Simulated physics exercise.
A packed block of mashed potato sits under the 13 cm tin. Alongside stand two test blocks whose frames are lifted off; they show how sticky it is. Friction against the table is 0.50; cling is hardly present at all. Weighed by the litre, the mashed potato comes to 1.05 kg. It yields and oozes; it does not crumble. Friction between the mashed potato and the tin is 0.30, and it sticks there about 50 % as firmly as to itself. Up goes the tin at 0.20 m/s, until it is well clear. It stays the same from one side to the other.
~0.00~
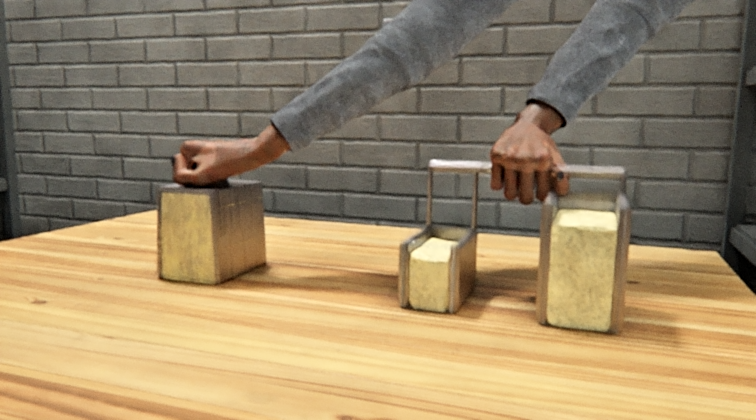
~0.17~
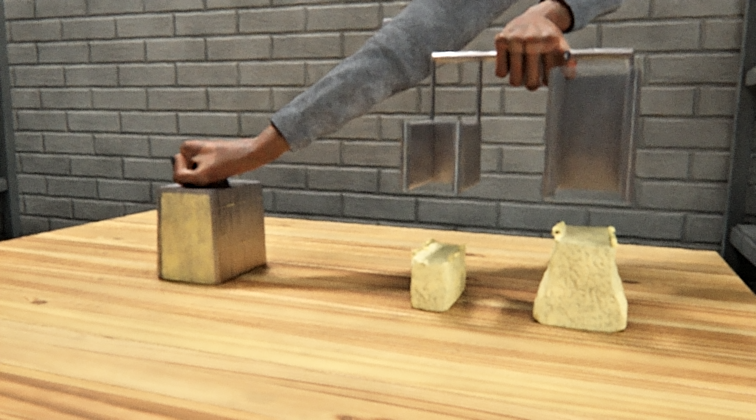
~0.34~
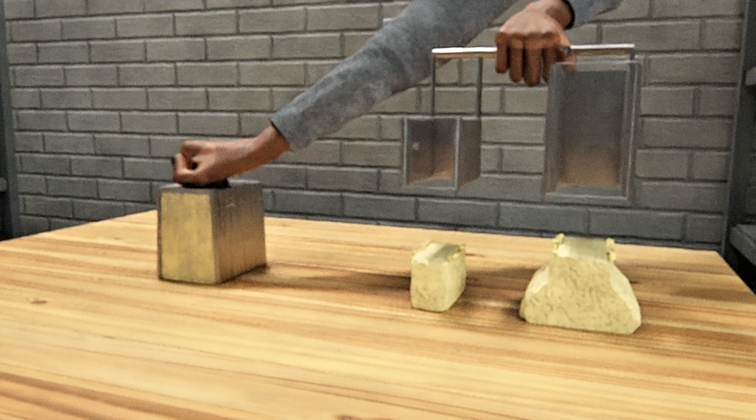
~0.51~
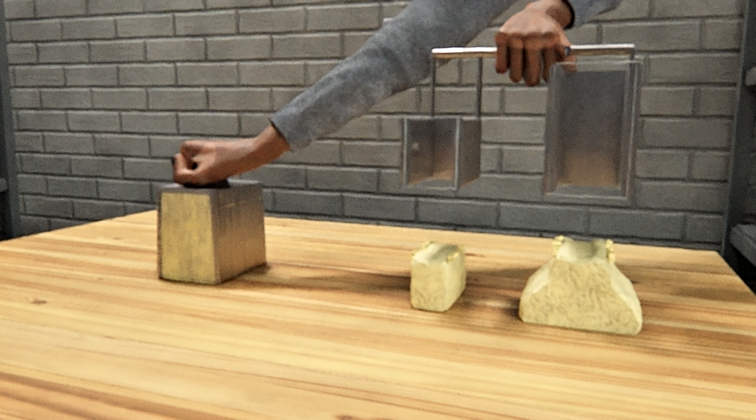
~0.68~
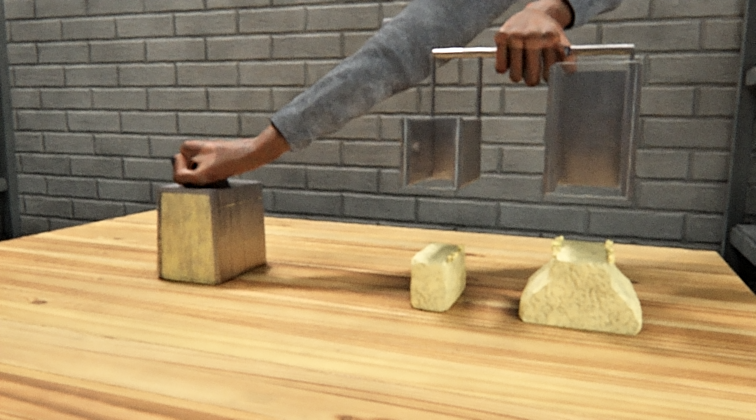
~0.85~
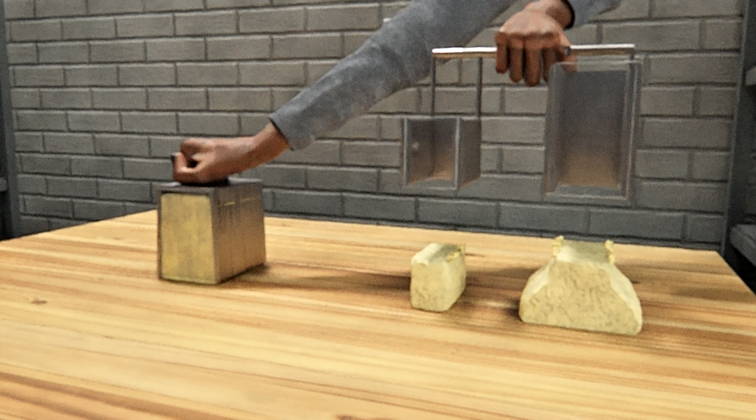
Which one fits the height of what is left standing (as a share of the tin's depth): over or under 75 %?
It is under.
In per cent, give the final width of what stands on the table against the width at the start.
Near 190 % by the end.
After 1.20 s, the tin is up by 7.0 cm.
After 1.62 s, the tin is up by 15 cm; what stands on the table is 67 % of the tin's depth.
After 2.04 s, the tin is up by 24 cm; what stands on the table is 65 % of the tin's depth.
After 2.46 s, the tin is up by 25 cm; what stands on the table is 65 % of the tin's depth.
After 2.56 s, at the end, the tin is up by 25 cm; what stands on the table is 65 % of the tin's depth.
